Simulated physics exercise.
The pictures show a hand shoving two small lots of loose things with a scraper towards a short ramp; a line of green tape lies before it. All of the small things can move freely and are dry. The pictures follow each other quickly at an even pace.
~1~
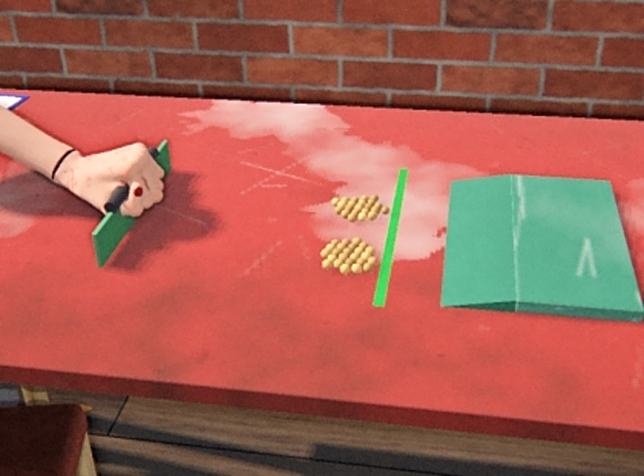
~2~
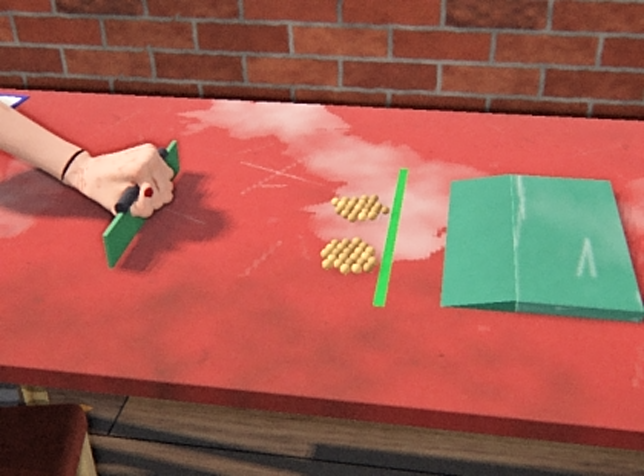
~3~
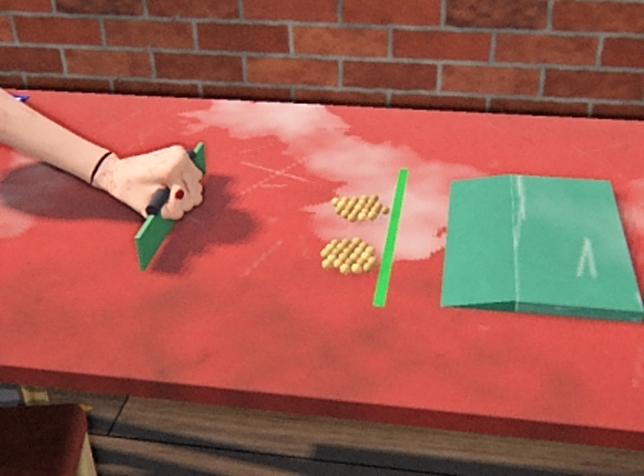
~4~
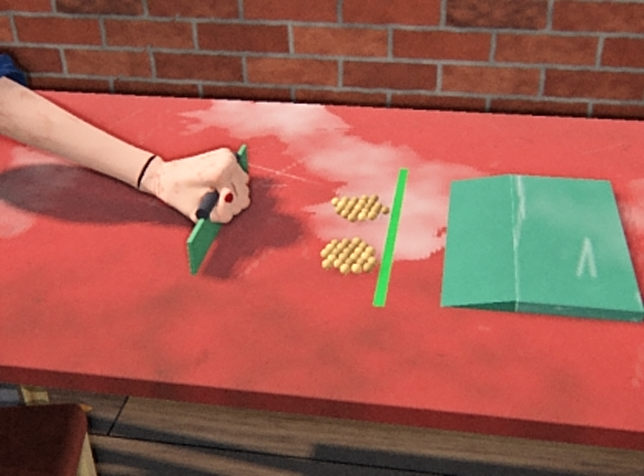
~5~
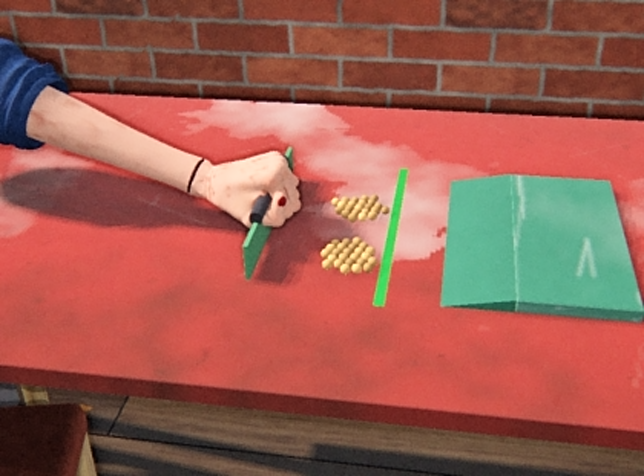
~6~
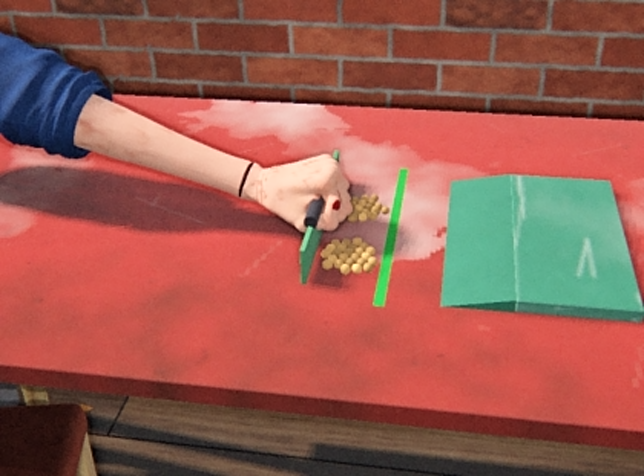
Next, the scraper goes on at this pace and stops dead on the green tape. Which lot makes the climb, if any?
Front lot: At least some up; back lot: At least some up.
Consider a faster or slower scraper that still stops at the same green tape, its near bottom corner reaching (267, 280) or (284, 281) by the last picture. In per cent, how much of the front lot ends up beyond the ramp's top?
That works out to 100 percent the first time and 100 percent the second time.
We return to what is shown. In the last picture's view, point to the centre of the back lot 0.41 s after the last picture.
Its centre lies close to (585, 194) in the last picture.
Then, 0.06 s on from there, scraper still moving, near (376, 199); front lot the whole lot short of the ramp; back lot the whole lot short of the ramp.
Then, 0.13 s on from there, scraper stopped at the green tape; front lot near a third on the ramp, near two thirds short of the ramp; back lot near a quarter on the ramp, the bulk short of the ramp.
Then, 0.41 s on from there, scraper stopped at the green tape; front lot the whole lot past the top; back lot the whole lot past the top.
In the end, scraper stopped at the green tape; front lot the whole lot past the top; back lot the whole lot past the top.
